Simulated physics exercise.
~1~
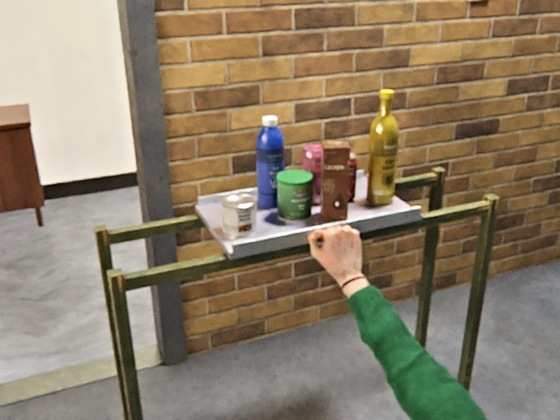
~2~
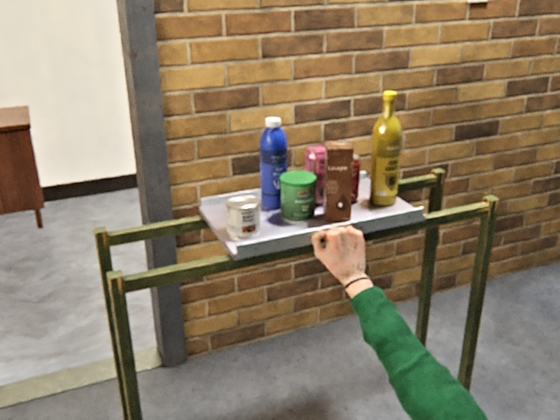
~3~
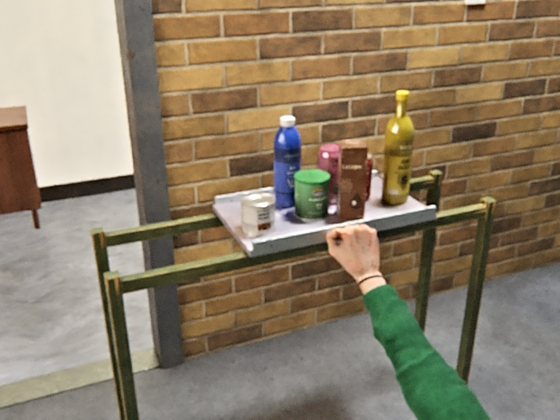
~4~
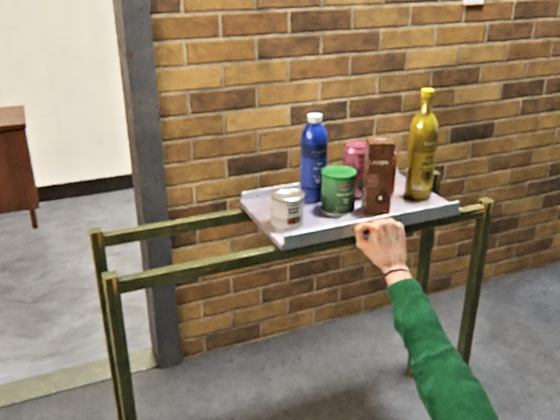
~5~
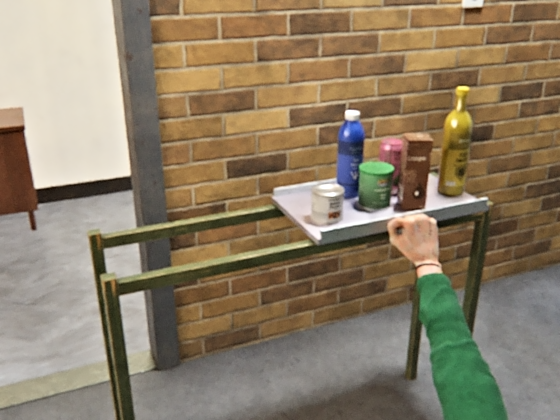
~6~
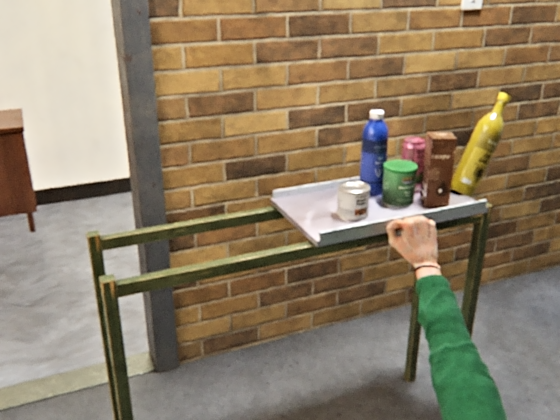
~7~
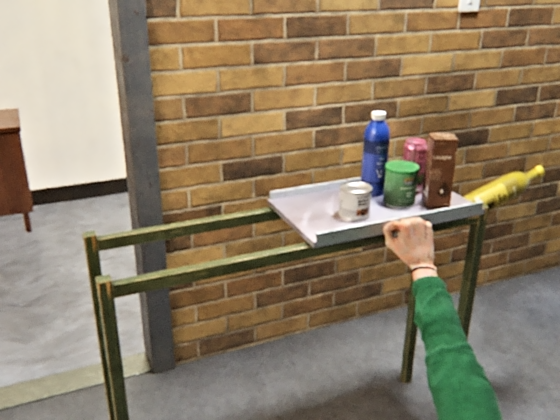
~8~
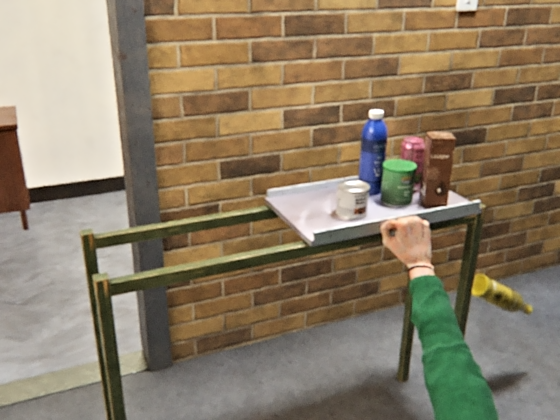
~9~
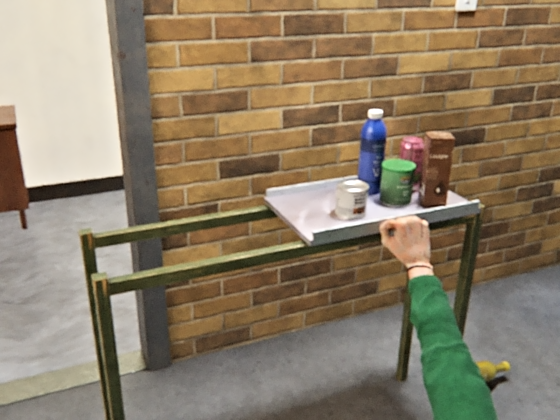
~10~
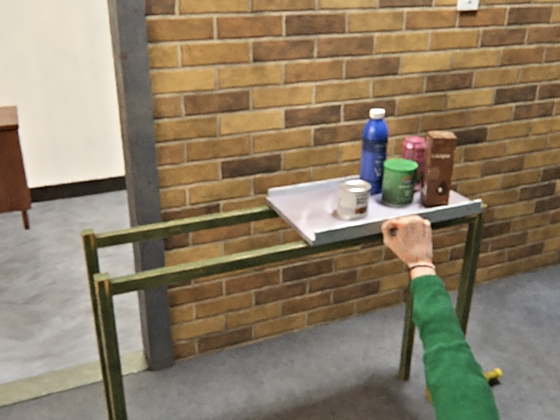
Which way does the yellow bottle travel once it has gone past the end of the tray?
It moves down, falling from the right end of the tray to the floor.
At the start, a hand in a green sleeve is at the front edge of a tray of bottles, tins, cans and a brown carton, set on a green metal frame before a brick wall. The tray slides to the right, faster and faster, with everything upright and the hand moving along with it. When the tray stops, the items slide a little further right and the tall yellow bottle leans over the right end. It topples off and drops, turning as it falls. It ends up on the floor, partly hidden by the arm, while the other items remain on the tray.
